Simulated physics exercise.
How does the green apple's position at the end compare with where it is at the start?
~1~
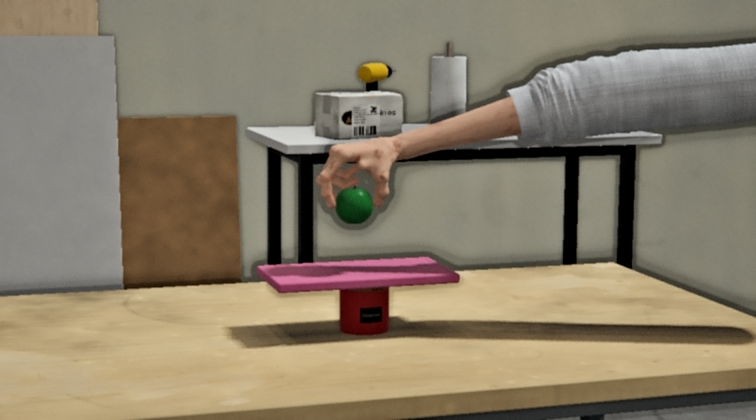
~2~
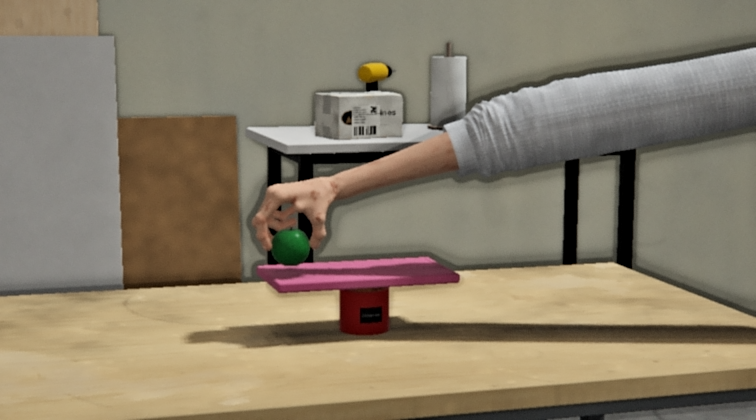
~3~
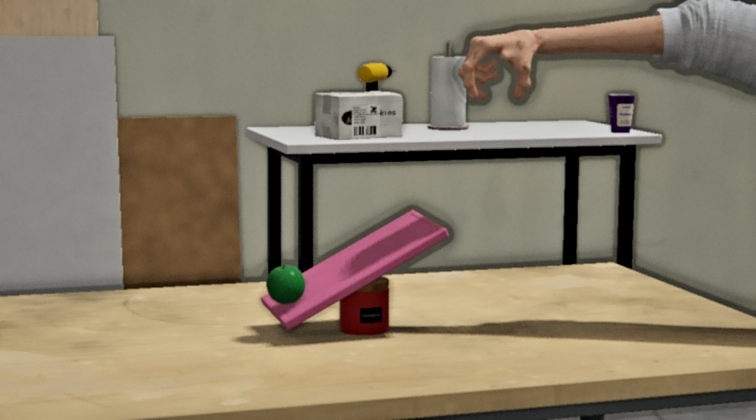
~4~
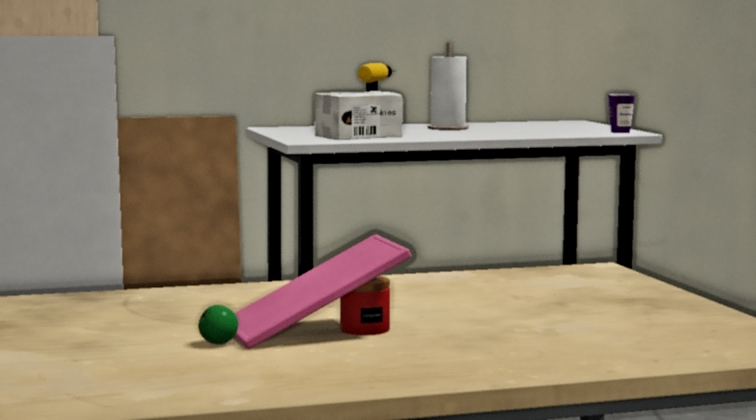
At the start the green apple is held in the hand above the middle of the pink lid. By the end it is lower and farther left, on the wooden table just beside the lowered end of the lid.
